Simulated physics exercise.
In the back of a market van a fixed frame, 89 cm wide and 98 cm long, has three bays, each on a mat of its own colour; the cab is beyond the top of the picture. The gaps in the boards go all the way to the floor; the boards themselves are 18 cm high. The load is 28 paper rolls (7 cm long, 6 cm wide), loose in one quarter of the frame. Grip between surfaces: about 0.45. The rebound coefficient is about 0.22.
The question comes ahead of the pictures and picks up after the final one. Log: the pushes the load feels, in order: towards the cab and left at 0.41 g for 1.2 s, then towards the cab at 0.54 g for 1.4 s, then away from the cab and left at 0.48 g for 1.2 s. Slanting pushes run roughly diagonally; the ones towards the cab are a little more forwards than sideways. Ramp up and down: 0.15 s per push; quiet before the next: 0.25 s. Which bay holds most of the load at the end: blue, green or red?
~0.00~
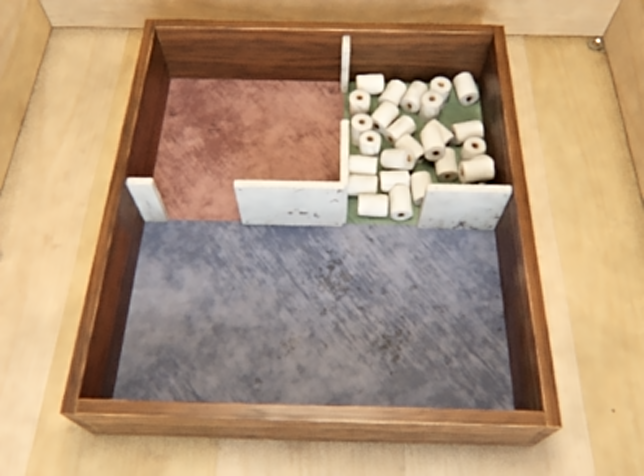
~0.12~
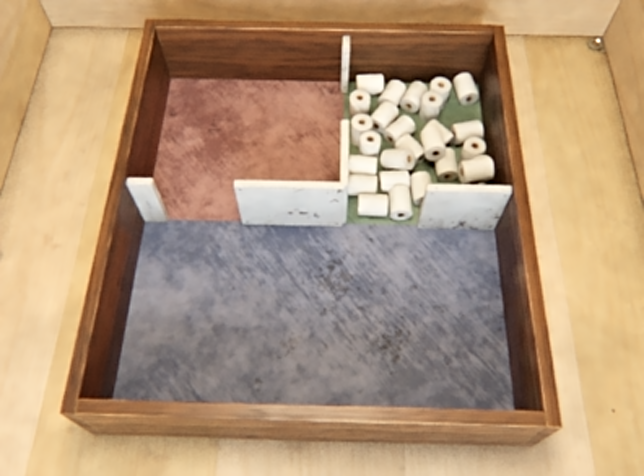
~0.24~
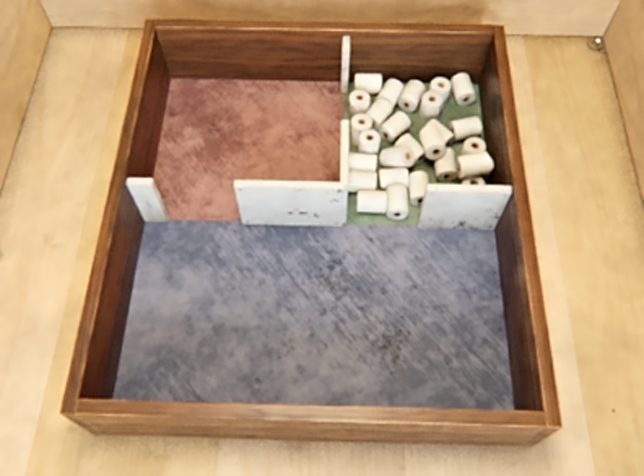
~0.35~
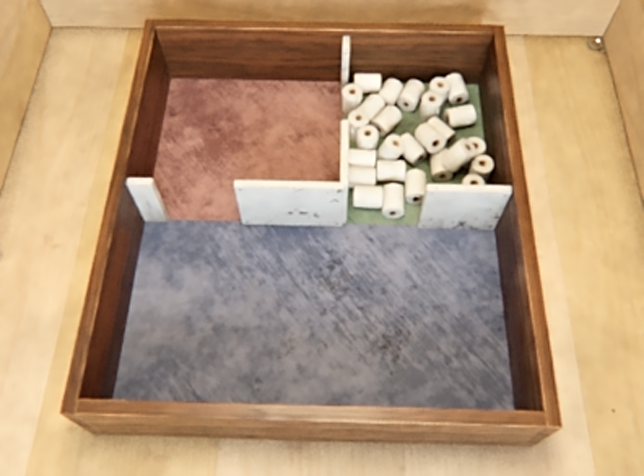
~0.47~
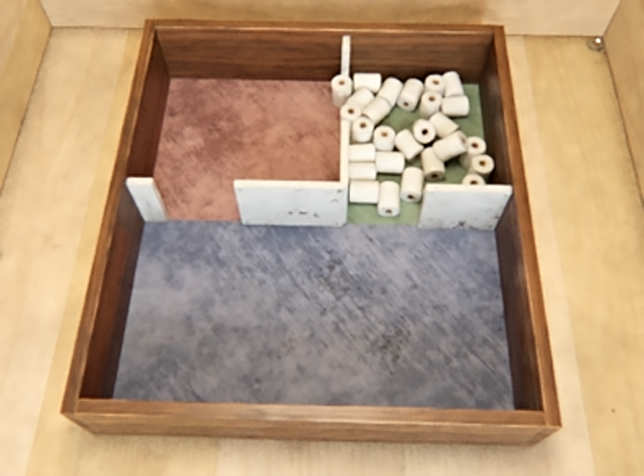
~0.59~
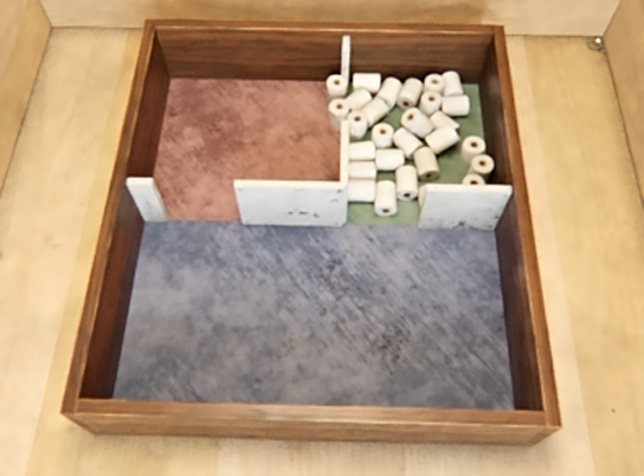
The green bay.
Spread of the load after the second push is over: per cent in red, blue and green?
Red 10, blue 0, green 90 %.
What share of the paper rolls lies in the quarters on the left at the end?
It comes to around 20 percent.
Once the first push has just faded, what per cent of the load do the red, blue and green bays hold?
Per cent by bay - red: 10, blue: 0, green: 90.
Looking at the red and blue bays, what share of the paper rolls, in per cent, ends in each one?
Final shares: Red at 20, blue at 0 percent.
After push 1 (1.44 s), 2 in the red bay and 26 in the green bay.
After push 2 (3.09 s), 3 in the red bay and 25 in the green bay.
After push 3 (4.54 s), 6 in the red bay, 1 in the blue bay and 21 in the green bay.
Outcome (at 5.28 s), 6 in the red bay, 1 in the blue bay and 21 in the green bay.
